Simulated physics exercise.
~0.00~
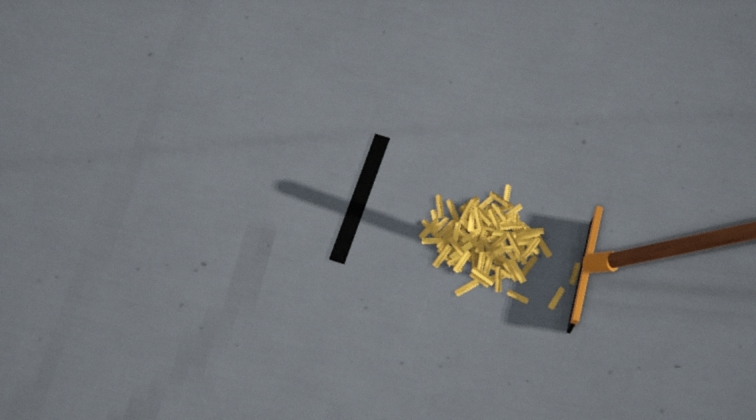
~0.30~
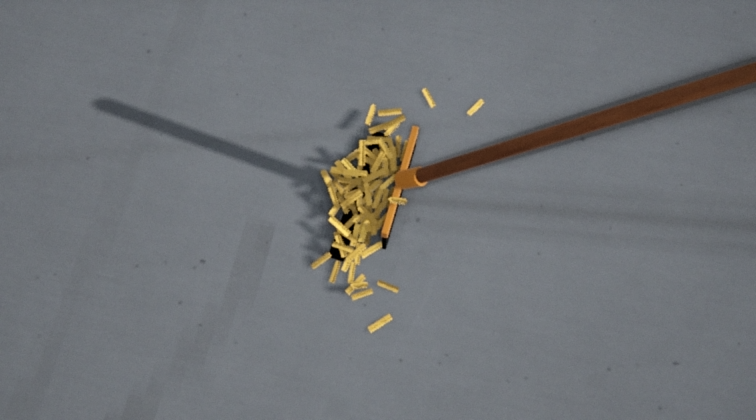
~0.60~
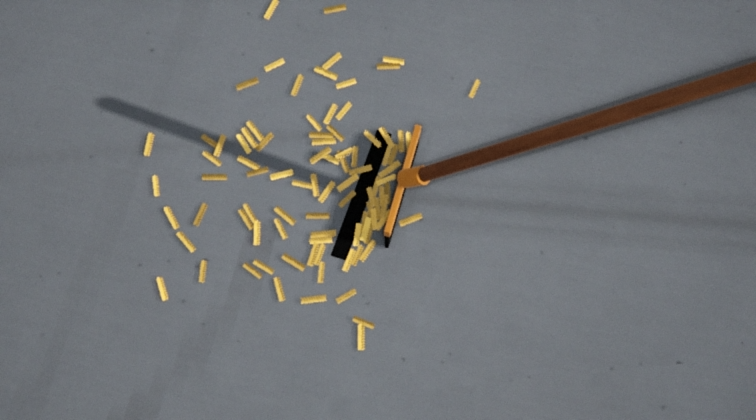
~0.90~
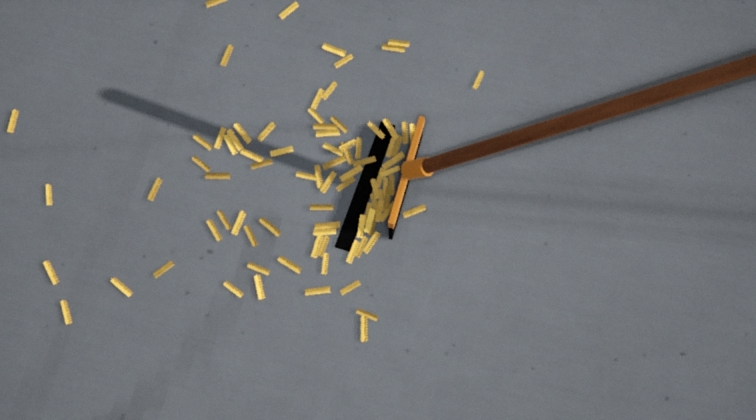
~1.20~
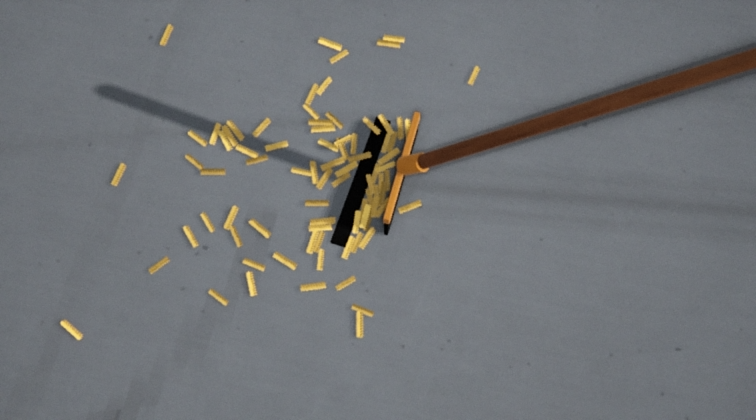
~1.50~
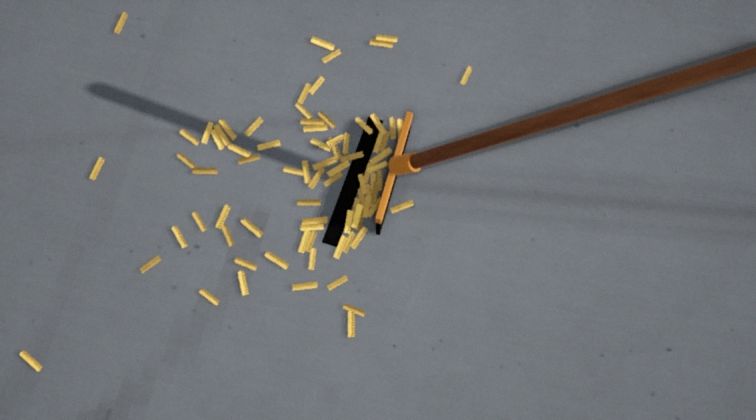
On a grey floor, a long-handled squeegee pushing a pile of dry pasta left into a black strip, pieces scattering widely beyond.
